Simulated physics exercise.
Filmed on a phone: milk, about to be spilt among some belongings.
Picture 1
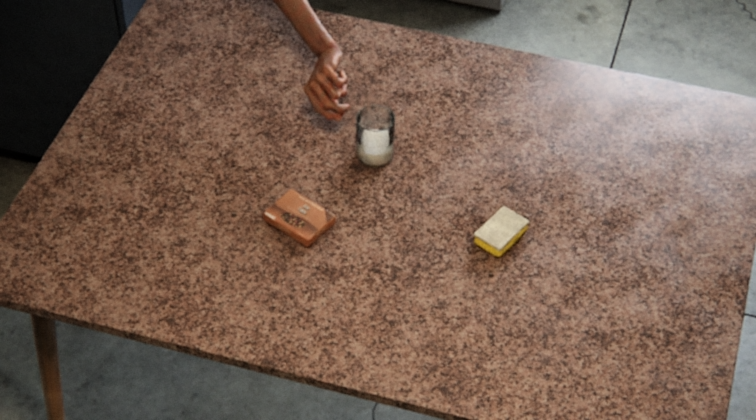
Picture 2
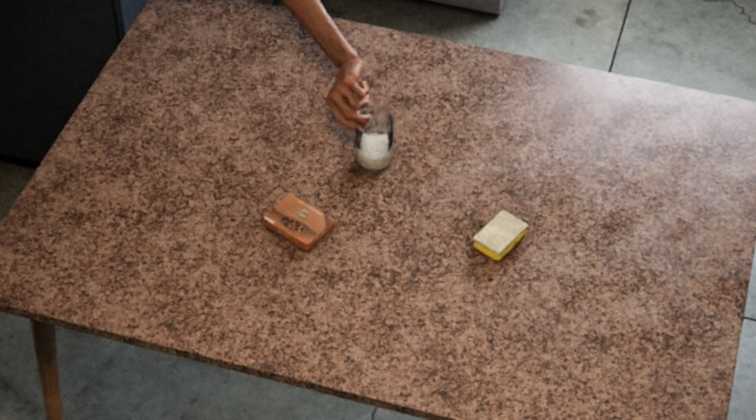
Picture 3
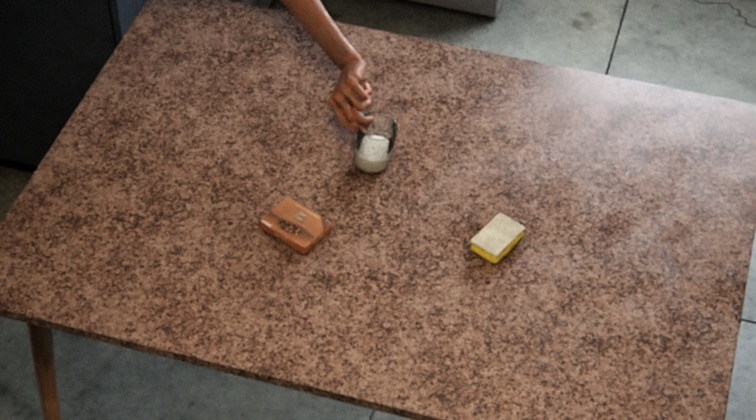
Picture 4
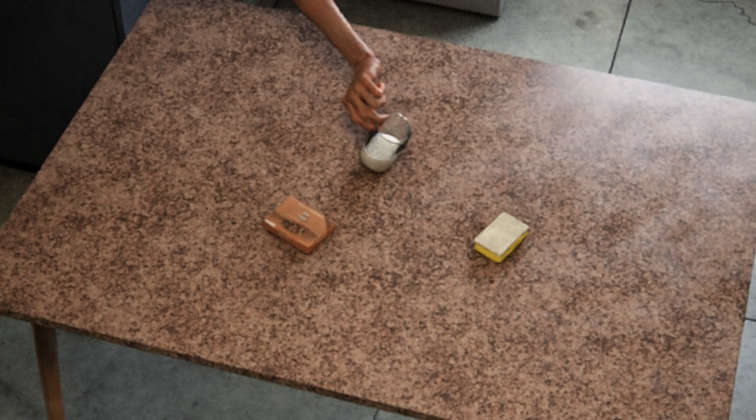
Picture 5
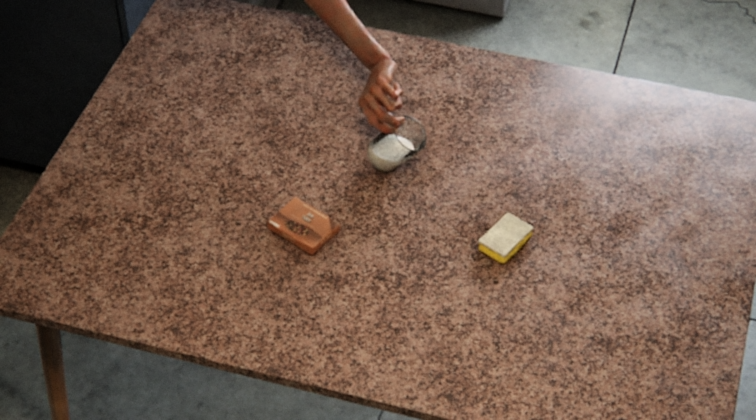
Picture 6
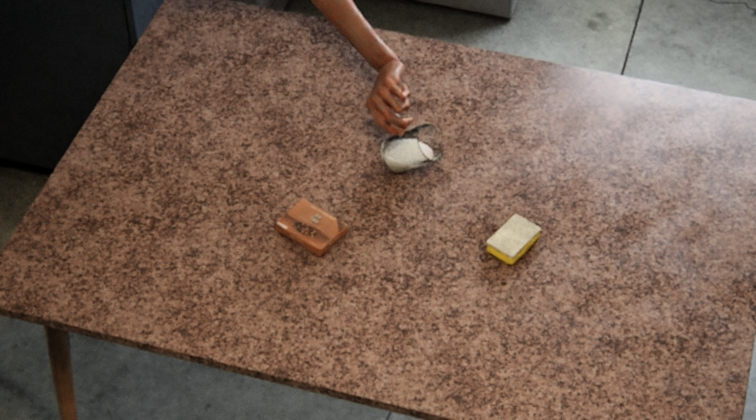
A hand and forearm reach in from the top over a brown speckled table on a grey tiled floor, seen from above at an angle by a slightly shifting camera. A clear tumbler with whitish contents stands near the hand, with an orange-brown pouch lower left and a yellow sponge with a pale top lower right. The hand moves to the tumbler and pushes it, tilting it steadily rightward.
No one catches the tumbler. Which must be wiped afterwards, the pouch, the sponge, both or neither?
Take the pouch: It is left dry. Take the sponge: It is left wet.
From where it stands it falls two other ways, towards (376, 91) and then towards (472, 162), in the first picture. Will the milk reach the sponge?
Toward the first spot it is missed, and toward the second it is missed.
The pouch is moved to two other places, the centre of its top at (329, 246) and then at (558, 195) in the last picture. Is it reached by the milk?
For the first place it is missed by the spill; for the second it is touched by the spill.
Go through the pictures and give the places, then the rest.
In the first picture, it stands upright; tumbler (375, 136) about a third full; pouch (299, 213); sponge (502, 227).
The second picture shows the hand pushes it; tumbler about a third full, surface at (374, 146).
The third picture shows the hand pushes it; tumbler (375, 142) about a third full; sponge (498, 233).
The fourth picture shows the hand pushes it; tumbler (385, 142) tipped 20°; pouch (299, 220).
The fifth picture shows the hand pushes it; tumbler (397, 144) tipped 35°.
In the sixth picture, it is falling; tumbler (413, 149) tipped 50°; pouch (311, 223); sponge (514, 235).
Soon after, the puddle covers about as much as a plate; the pouch is dry; the sponge is wet.
Later, the puddle covers about as much as a tray; the pouch is dry; the sponge is wet.
In the end, the puddle covers about as much as a tray; the pouch is dry; the sponge is wet.
